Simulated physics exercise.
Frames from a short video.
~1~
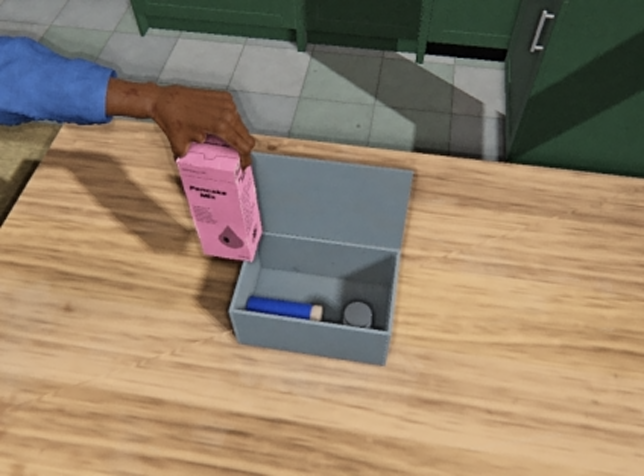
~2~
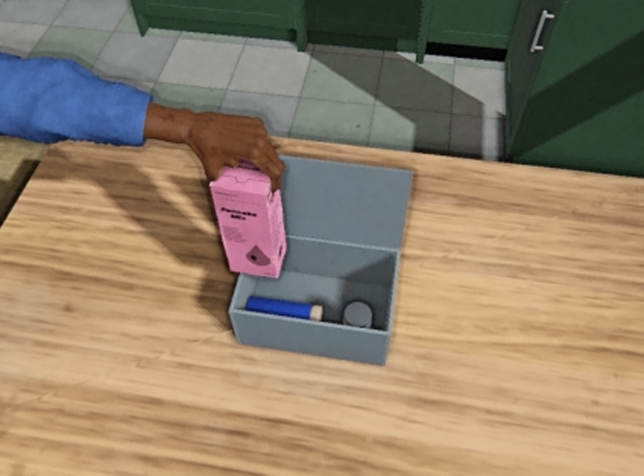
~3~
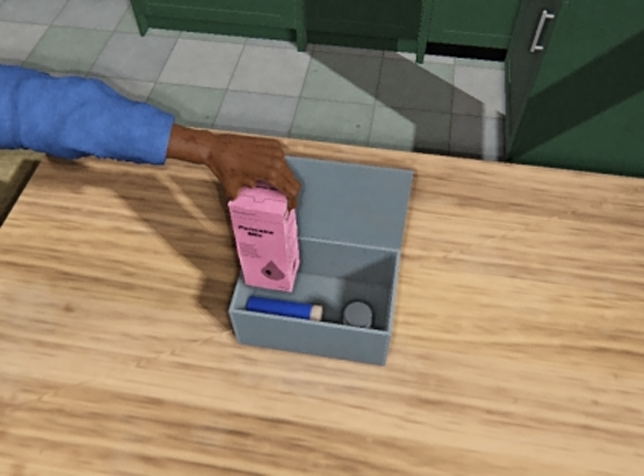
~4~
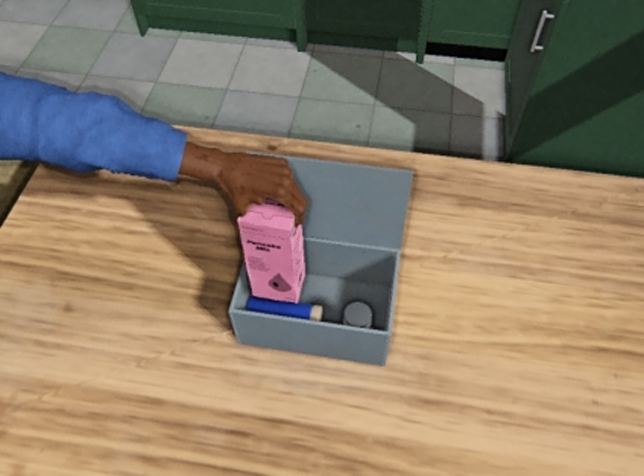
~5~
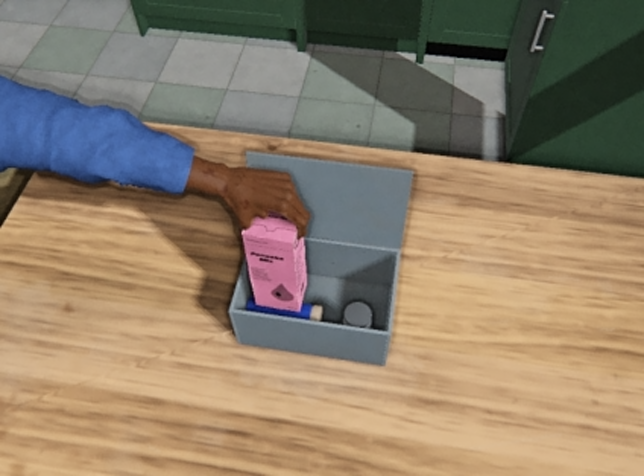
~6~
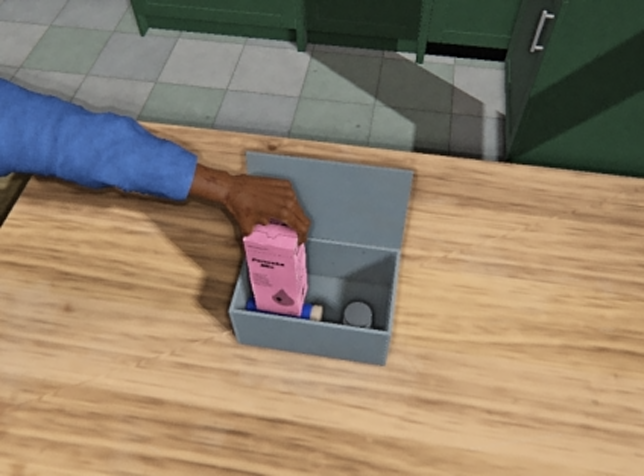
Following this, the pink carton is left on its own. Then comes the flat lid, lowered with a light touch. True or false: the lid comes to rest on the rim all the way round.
False, it is held up.
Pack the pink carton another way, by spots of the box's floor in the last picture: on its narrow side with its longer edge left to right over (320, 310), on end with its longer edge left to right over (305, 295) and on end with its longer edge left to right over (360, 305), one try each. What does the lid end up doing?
With the first placement the lid ends up closed; with the second, it remains open; with the third, it remains open.
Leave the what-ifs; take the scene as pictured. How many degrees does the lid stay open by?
About 80° above the rim.
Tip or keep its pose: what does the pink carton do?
After all that, it finishes out of line.
Then, 0.30 s on from there, pink carton turned 27° from how it was put near (281, 263); blue shaker shifted a little.
Then, 0.40 s on from there, pink carton turned 34° from how it was put near (285, 262); blue shaker shifted a little.
Then, 0.50 s on from there, pink carton turned 32° from how it was put near (283, 262); blue shaker shifted a little.
Then, 1.60 s on from there, lid 80° above the rim; pink carton turned 31° from how it was put near (284, 262); blue shaker shifted a little.
In the end, lid 80° above the rim; left askew, pink carton; the other 2 unmoved. At the end, from the last picture's camera, pink carton near (284, 262).
